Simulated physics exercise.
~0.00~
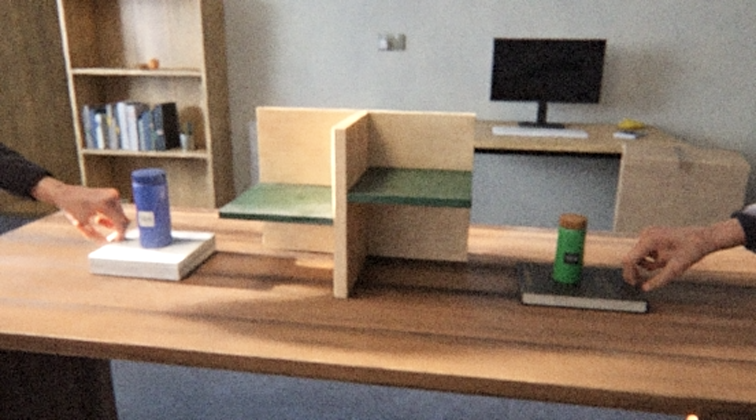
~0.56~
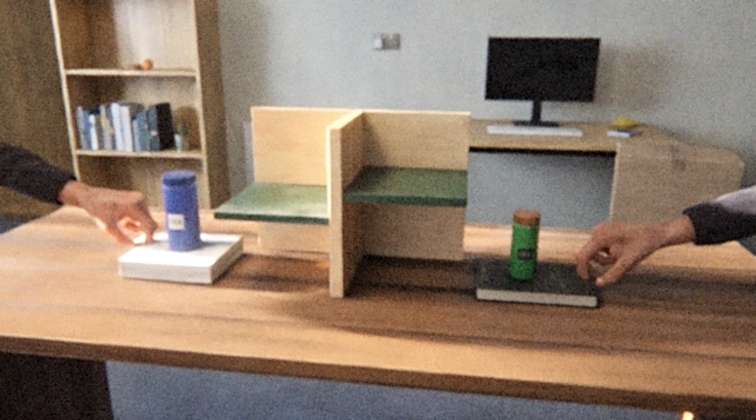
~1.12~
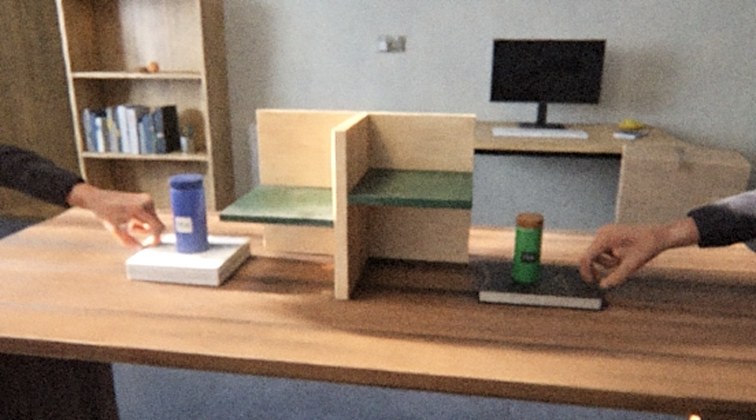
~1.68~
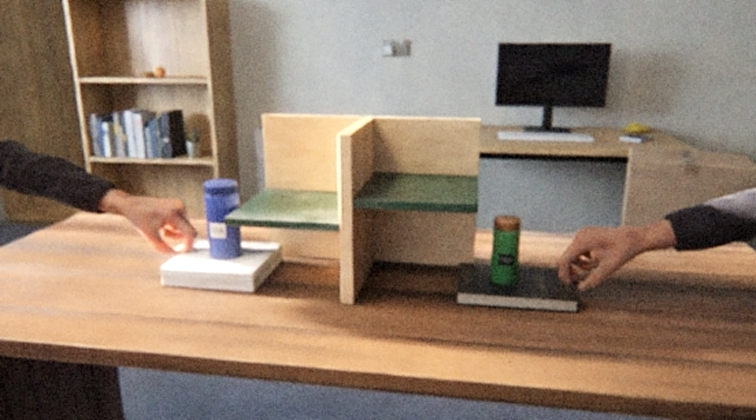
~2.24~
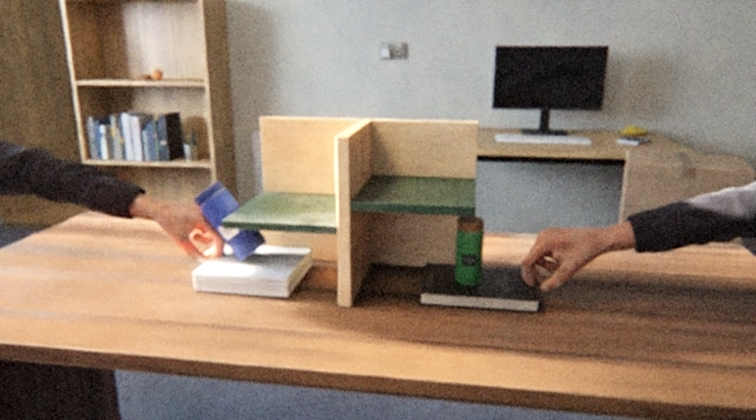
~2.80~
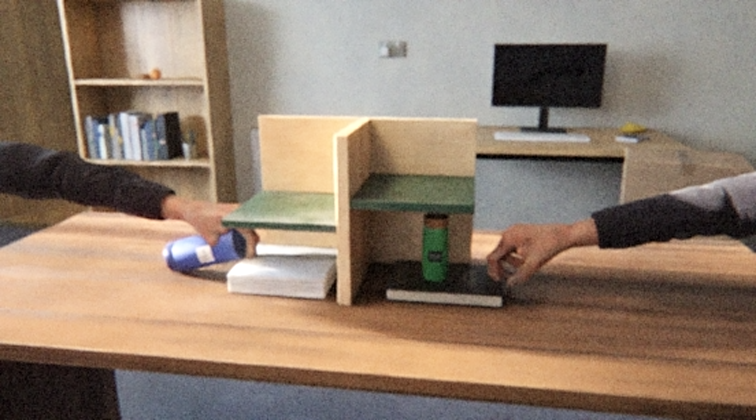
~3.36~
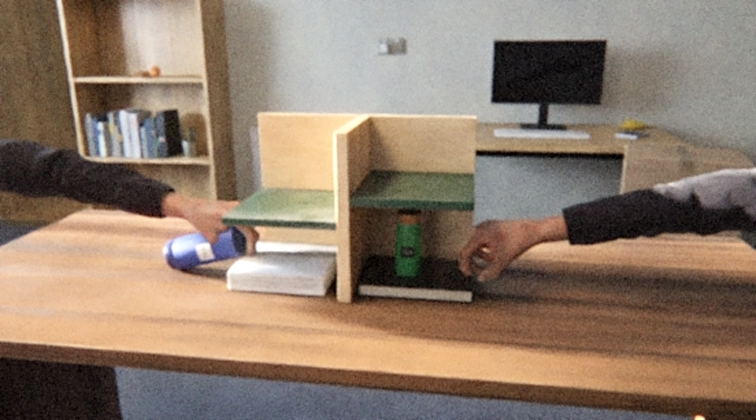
On a wooden table, hands sliding two objects under low green shelves, the blue jar hitting and toppling, the green shaker passing beneath.
